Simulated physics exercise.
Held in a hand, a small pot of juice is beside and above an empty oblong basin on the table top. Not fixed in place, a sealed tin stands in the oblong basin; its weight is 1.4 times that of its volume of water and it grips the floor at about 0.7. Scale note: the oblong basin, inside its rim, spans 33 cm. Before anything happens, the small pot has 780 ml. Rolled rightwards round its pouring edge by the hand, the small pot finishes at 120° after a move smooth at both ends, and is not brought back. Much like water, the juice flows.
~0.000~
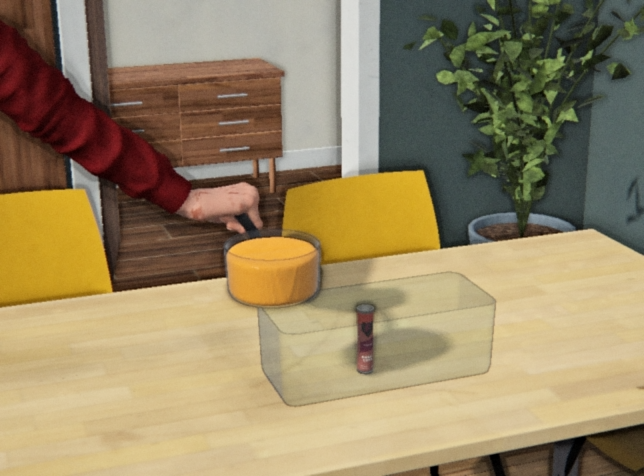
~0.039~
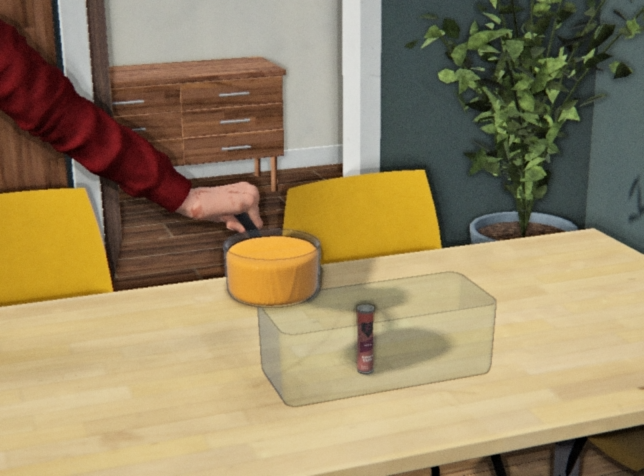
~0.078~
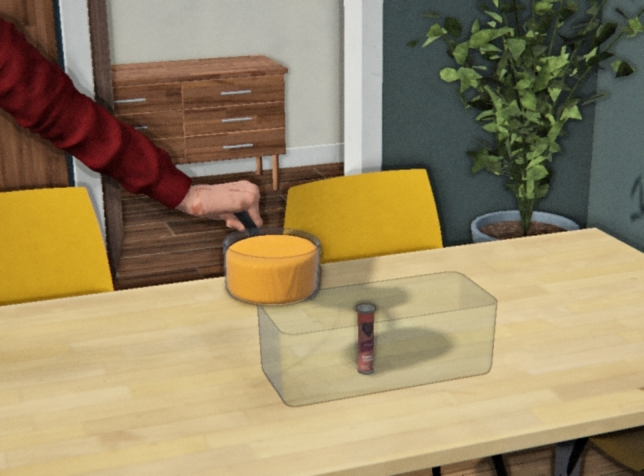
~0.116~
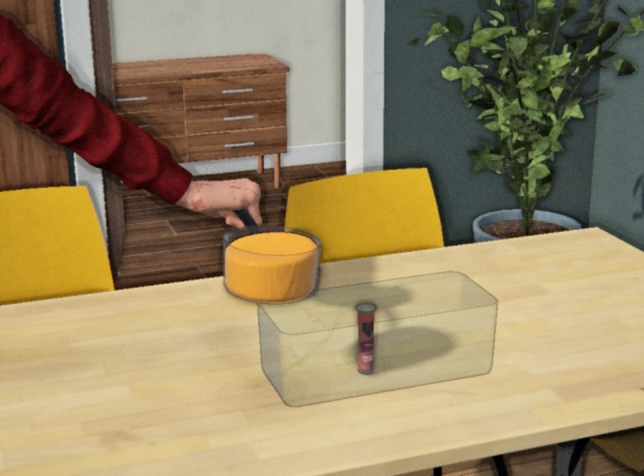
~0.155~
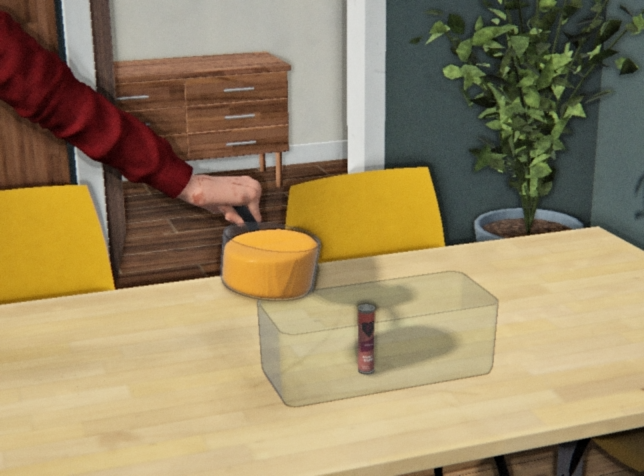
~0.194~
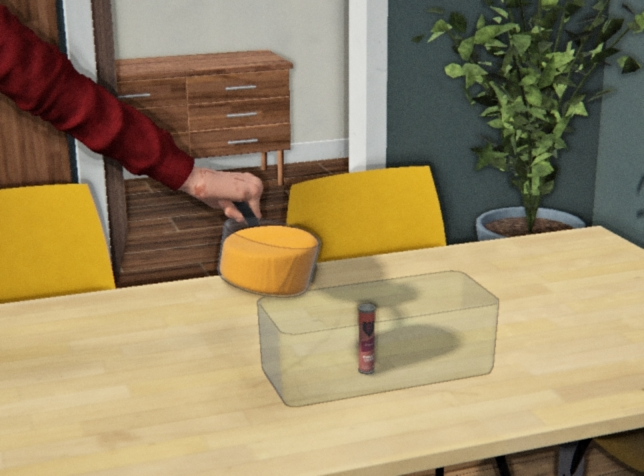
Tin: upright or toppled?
I expect it to stay the right way up.
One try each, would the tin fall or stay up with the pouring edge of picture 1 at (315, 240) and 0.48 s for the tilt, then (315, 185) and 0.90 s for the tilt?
In the first try it remains standing; in the second it comes down.
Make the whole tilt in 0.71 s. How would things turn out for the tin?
With that tilt, the tin tips.
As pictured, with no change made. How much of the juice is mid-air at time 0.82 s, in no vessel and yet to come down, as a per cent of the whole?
Around 12 percent of the liquid.
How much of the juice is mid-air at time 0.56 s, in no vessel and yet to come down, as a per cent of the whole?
At that moment, about 38 percent.
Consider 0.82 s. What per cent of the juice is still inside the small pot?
Close to 3 percent of the total.
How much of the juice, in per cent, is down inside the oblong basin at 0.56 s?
10 %, roughly.
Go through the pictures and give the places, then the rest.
It leans 0°; its right rim is at (317, 240); the juice meets the walls at (228, 257) and (314, 246); the oblong basin's rim runs from (269, 318) to (478, 288); the tin's top is at (365, 311), in the first frame.
It leans 1°; its right rim is at (317, 240); the juice meets the walls at (227, 256) and (314, 245), in the second frame.
It leans 2°; its right rim is at (317, 240); the juice meets the walls at (227, 255) and (314, 243), in the third frame.
It leans 5°; its right rim is at (317, 240); the juice meets the walls at (226, 254) and (314, 240), in the fourth frame.
It leans 9°; its right rim is at (317, 239); the juice meets the walls at (225, 250) and (314, 238), in the fifth frame.
It leans 13°; its right rim is at (317, 239); the juice meets the walls at (224, 246) and (315, 235), in the sixth frame.
After 0.56 s the tilt is 82° and 52 per cent is still to pour; the tin stands where it began.
After 0.82 s the tilt is 118° and 3 per cent is still to pour; the tin stands where it began.
After 1.10 s the tilt is 120° and 0 per cent is still to pour; the tin leans 4°.
After 1.40 s the tilt is 120° and 0 per cent is still to pour; the tin stands where it began.
In the end the tin stands where it began.
